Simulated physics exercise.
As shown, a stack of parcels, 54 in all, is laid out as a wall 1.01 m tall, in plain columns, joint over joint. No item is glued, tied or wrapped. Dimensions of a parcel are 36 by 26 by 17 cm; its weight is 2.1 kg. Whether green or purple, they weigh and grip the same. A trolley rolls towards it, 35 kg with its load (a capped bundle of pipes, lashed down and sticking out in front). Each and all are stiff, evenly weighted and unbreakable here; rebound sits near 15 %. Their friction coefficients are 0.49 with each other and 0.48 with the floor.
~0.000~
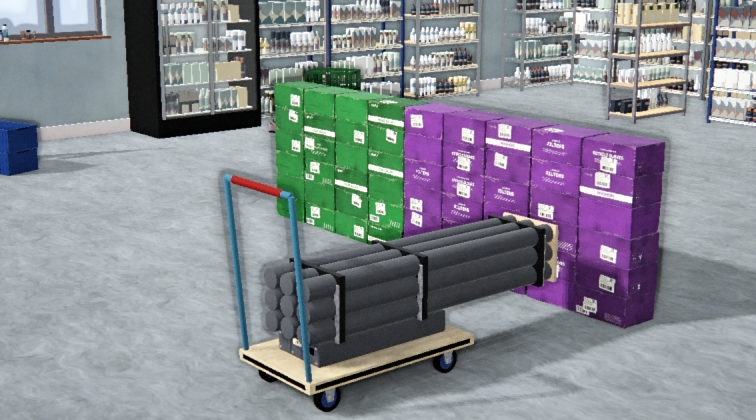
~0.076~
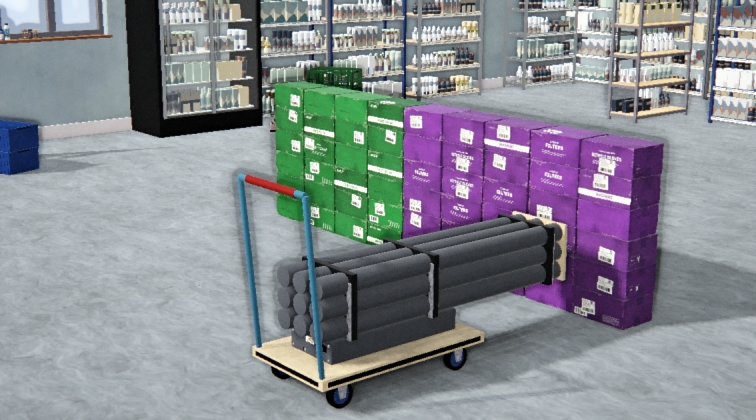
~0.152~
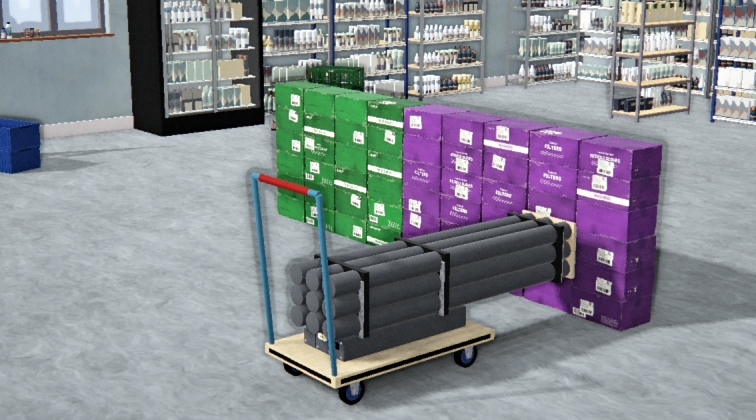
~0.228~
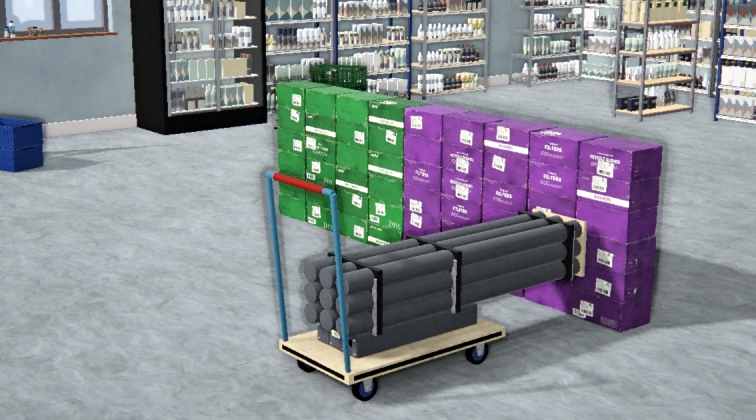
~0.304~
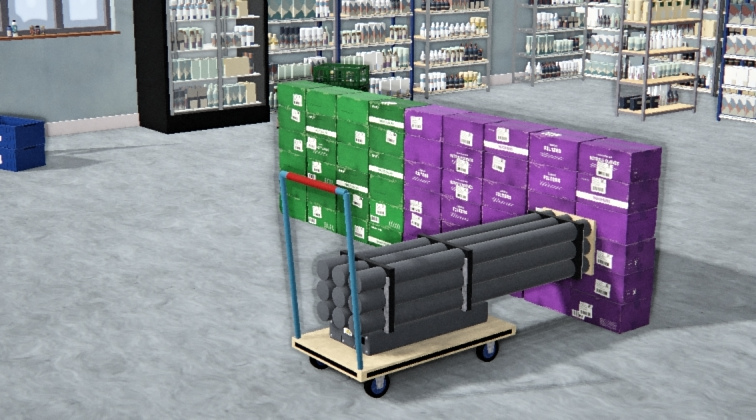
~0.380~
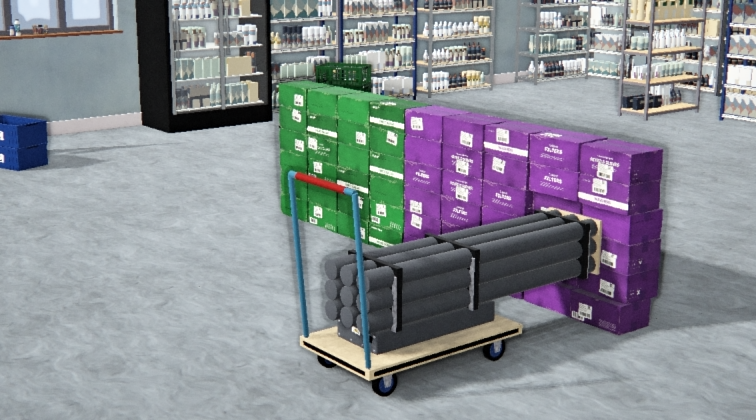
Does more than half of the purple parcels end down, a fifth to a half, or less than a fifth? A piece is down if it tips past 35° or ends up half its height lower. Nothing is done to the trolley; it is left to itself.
A fifth to a half of them end down.
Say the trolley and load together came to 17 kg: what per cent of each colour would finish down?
Result: Green 0, purple 0 %.
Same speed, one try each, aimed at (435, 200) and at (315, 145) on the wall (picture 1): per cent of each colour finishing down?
For green it's 0 then 50 per cent, for purple 30 then 0 per cent.
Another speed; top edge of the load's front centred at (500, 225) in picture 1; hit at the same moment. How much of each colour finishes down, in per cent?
Down at the end: Green 0 per cent, purple 30 per cent.
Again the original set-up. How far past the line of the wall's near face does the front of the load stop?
Roughly 15 centimetres past it.
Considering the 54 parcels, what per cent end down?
It works out at roughly 20 per cent.
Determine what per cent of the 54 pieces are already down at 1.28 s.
20 per cent.
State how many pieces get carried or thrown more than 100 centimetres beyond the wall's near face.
About 4 pieces.
By 0.84 s, load 15 cm past the wall's line, still rolling; none of the 30 purple parcels down (0 of 54 in all colours); top purple parcel unmoved.
By 1.28 s, load 16 cm past the wall's line, stopped; 10 of the 30 purple parcels down (10 of 54 in all colours); top purple parcel unmoved.
When it is over (2.3 s), load 16 cm past the wall's line, stopped; 10 of the 30 purple parcels down (10 of 54 in all colours); top purple parcel unmoved; top green parcel unmoved. That is 33 per cent. In pixels of the last frame, middles, top purple parcel near (478, 132), top green parcel near (306, 96).
